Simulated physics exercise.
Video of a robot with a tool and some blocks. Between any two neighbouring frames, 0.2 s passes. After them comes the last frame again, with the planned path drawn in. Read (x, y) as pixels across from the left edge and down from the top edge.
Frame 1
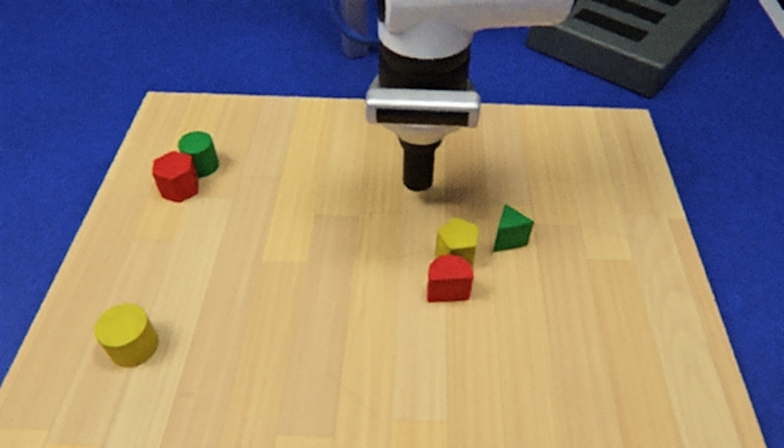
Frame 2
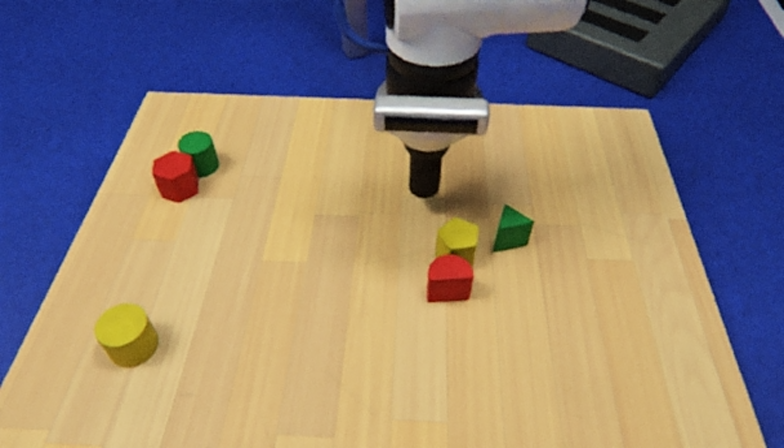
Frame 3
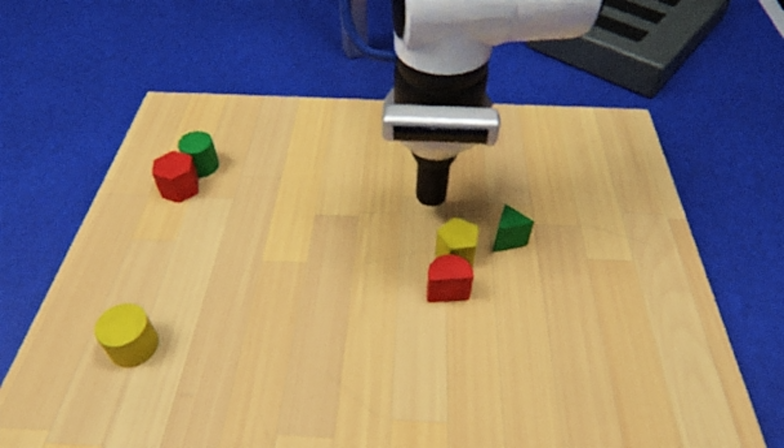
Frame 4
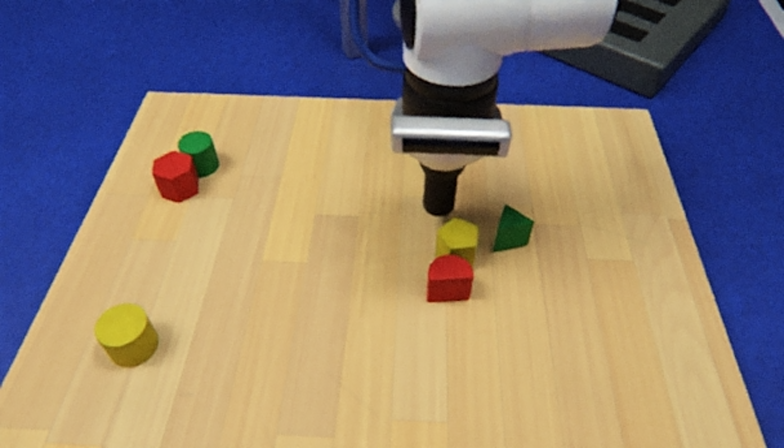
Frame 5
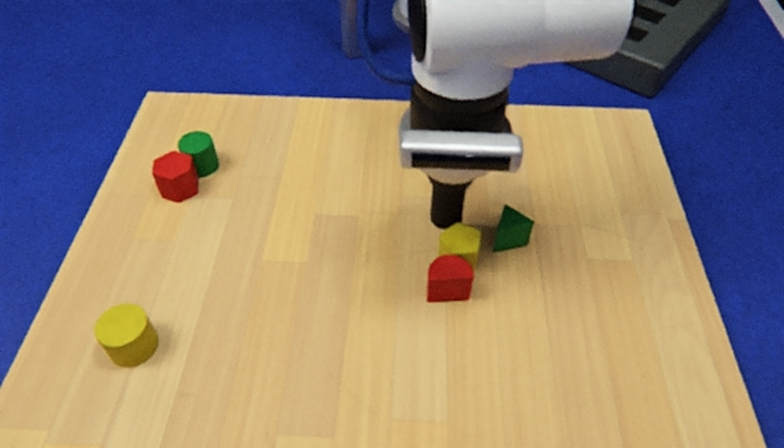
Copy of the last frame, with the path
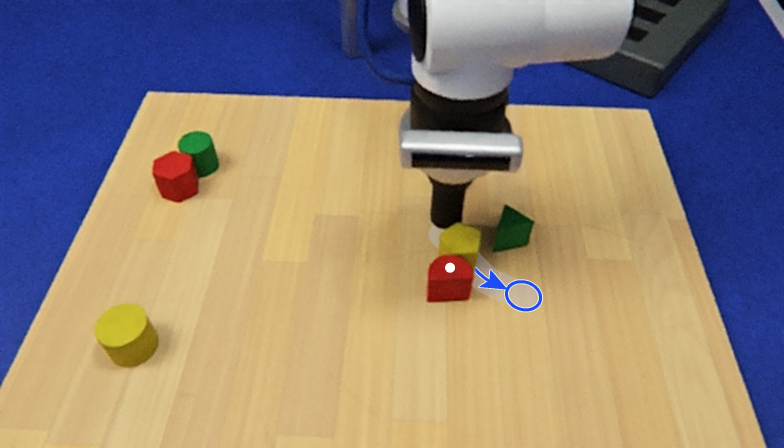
The robot arm moved its black tip slowly down and slightly right across the wooden board, nudging the yellow pentagonal block a tiny bit beside the red and green ones, while the other blocks stayed still.
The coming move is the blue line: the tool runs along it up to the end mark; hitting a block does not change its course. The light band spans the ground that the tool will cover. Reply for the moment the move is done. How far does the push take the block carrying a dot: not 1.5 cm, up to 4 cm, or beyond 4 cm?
Moves 1.5 to 4 cm.
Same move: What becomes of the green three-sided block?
It holds its position.
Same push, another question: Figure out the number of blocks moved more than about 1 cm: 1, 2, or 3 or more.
Looking at the path, I think two of the blocks end up more than 1 cm away.
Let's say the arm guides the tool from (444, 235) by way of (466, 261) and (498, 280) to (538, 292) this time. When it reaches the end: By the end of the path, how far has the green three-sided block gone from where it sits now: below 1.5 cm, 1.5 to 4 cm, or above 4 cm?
My answer is that it shifts under 1.5 cm.
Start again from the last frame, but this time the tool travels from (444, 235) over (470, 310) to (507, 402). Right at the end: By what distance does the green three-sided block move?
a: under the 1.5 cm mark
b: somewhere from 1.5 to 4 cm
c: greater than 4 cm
My pick is a.
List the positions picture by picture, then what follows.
Tool's lower end (418, 181); red D-shaped block (450, 268); yellow pentagonal block (459, 233); green three-sided block (513, 218), in the first frame.
Tool (424, 188); blocks still, in the second frame.
Tool (431, 196); blocks still, in the third frame.
Tool (439, 206); blocks still, in the fourth frame.
Tool (446, 218); red D-shaped block (450, 268); yellow pentagonal block (462, 238); green three-sided block (513, 218), in the fifth frame.
Drawn move, from (444, 235) over (465, 258) and (489, 281) to (524, 296); the dot is on the red D-shaped block.
What follows on the original path. One third of the way, tool (469, 242); red D-shaped block (448, 282), turned 25° clockwise; yellow pentagonal block (479, 264), turned 40° clockwise.
Two thirds of the way, tool (494, 265); red D-shaped block (448, 288), turned 45° clockwise; yellow pentagonal block (493, 289), turned 65° clockwise.
At the end, tool (528, 279); red D-shaped block (448, 288), turned 45° clockwise; yellow pentagonal block (494, 291), turned 70° clockwise; green three-sided block still.
